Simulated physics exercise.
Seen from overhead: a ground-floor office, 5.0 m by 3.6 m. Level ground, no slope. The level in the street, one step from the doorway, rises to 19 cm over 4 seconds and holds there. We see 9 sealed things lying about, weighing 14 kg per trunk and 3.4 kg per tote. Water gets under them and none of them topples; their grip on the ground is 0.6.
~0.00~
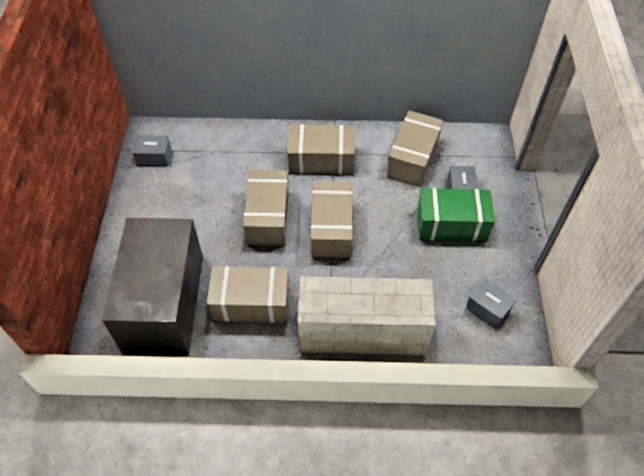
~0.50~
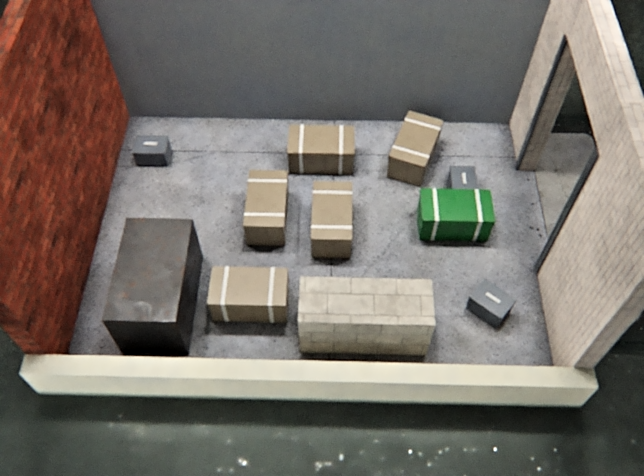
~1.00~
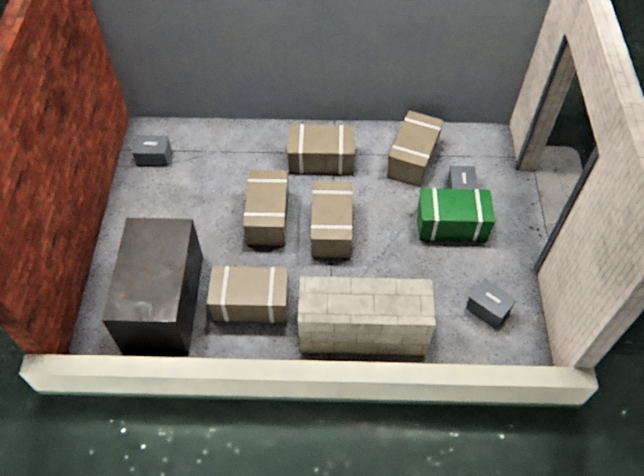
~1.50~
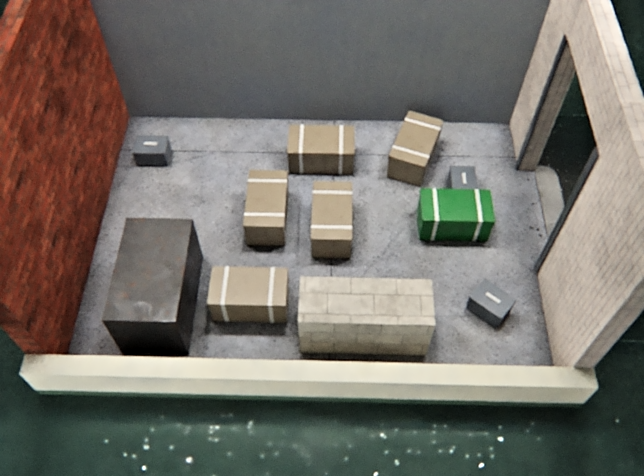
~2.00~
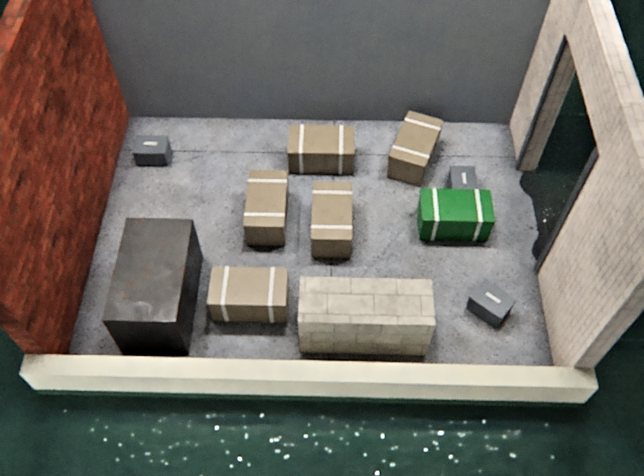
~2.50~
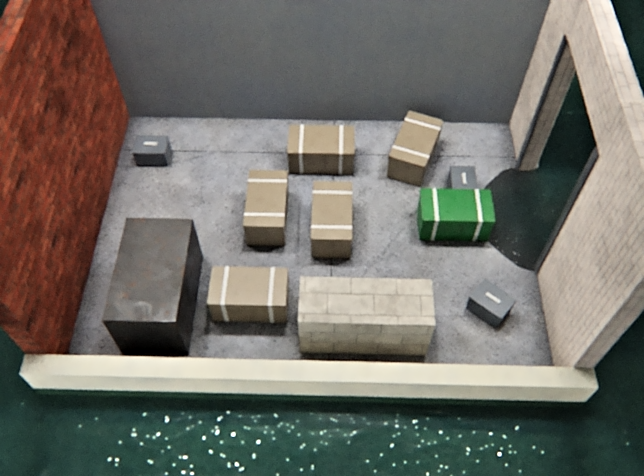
The clip opens on an overhead view of a walled room holding tan boxes, a green trunk and a dark cabinet, with dry ground outside. Dark water covers the ground outside, then creeps through the right-hand doorway onto the floor near the trunk, while none of the objects move.
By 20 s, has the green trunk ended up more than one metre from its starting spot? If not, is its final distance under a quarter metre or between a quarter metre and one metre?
Yes. It is left well away.
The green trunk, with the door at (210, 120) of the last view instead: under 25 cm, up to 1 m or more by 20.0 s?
So the green trunk is well away by then.
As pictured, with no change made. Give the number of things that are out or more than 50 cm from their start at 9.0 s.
I count 6 of them.
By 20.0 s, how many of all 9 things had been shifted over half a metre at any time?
9.
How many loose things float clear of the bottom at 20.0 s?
My tally comes to 9.
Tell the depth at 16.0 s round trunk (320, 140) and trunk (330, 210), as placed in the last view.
First about 15 cm, second about 16 cm.
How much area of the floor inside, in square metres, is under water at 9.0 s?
Close to 16 m2, I'd say.
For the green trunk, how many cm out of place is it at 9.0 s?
250 cm, give or take.
After 4.0 s the green trunk is near (435, 209), 0.3 m from its start, aground; 1 afloat.
After 9.0 s the green trunk is near (237, 252), 2.5 m from its start, afloat; 8 afloat.
After 16.0 s the green trunk is near (240, 282), 2.6 m from its start, afloat; 9 afloat.
After 20.0 s the green trunk is near (247, 292), 2.6 m from its start, afloat; 9 afloat.
